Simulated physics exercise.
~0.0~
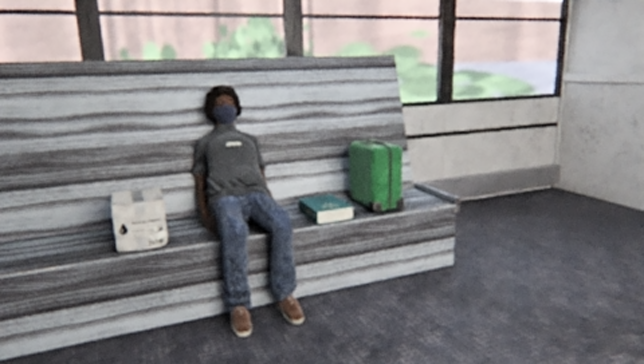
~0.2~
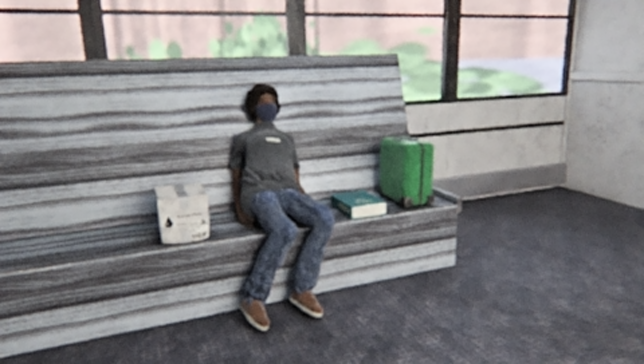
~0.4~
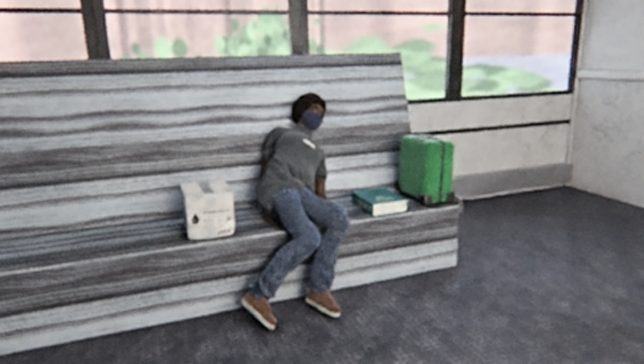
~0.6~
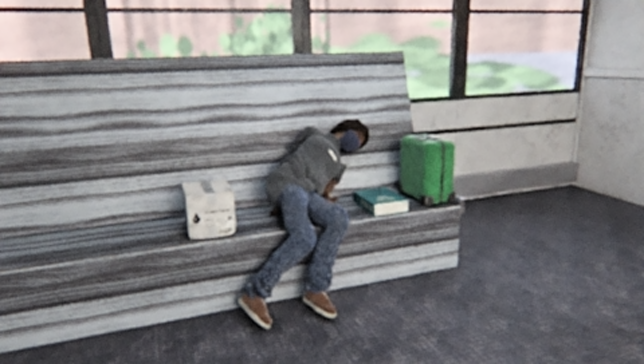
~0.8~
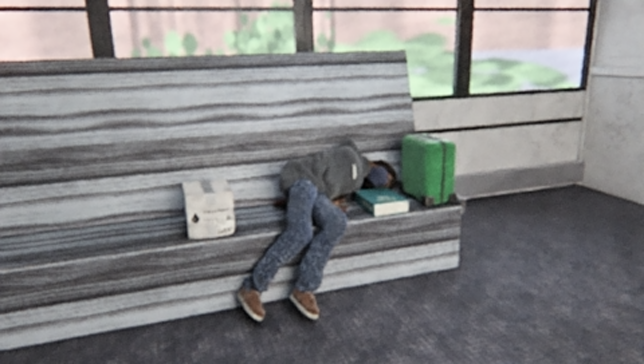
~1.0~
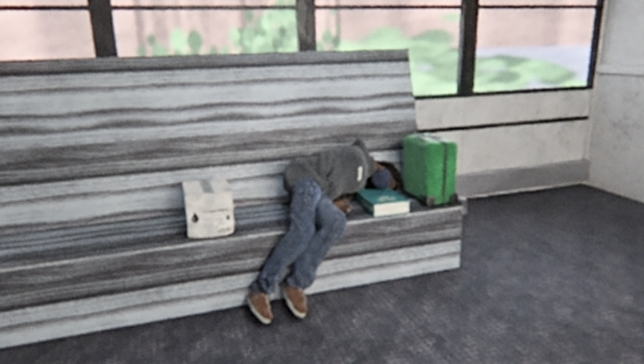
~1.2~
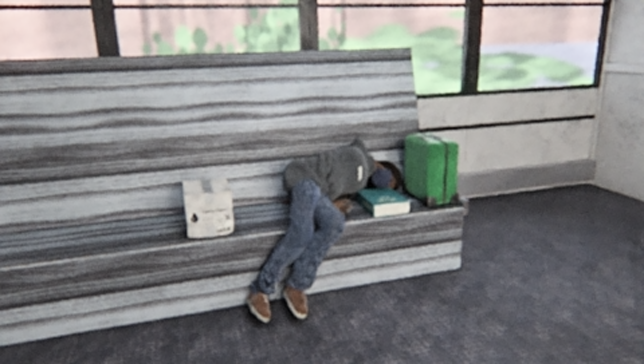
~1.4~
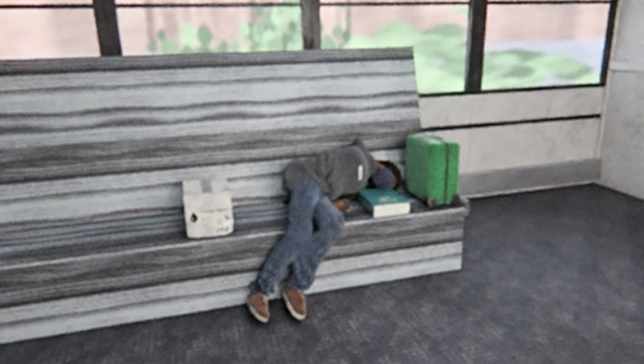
The footage shows a masked person slumped on a striped bench as they, a white box, a teal book and a green case slide right; the person then topples sideways beside the book and case, lying still with feet on the floor while all three objects remain on the seat.
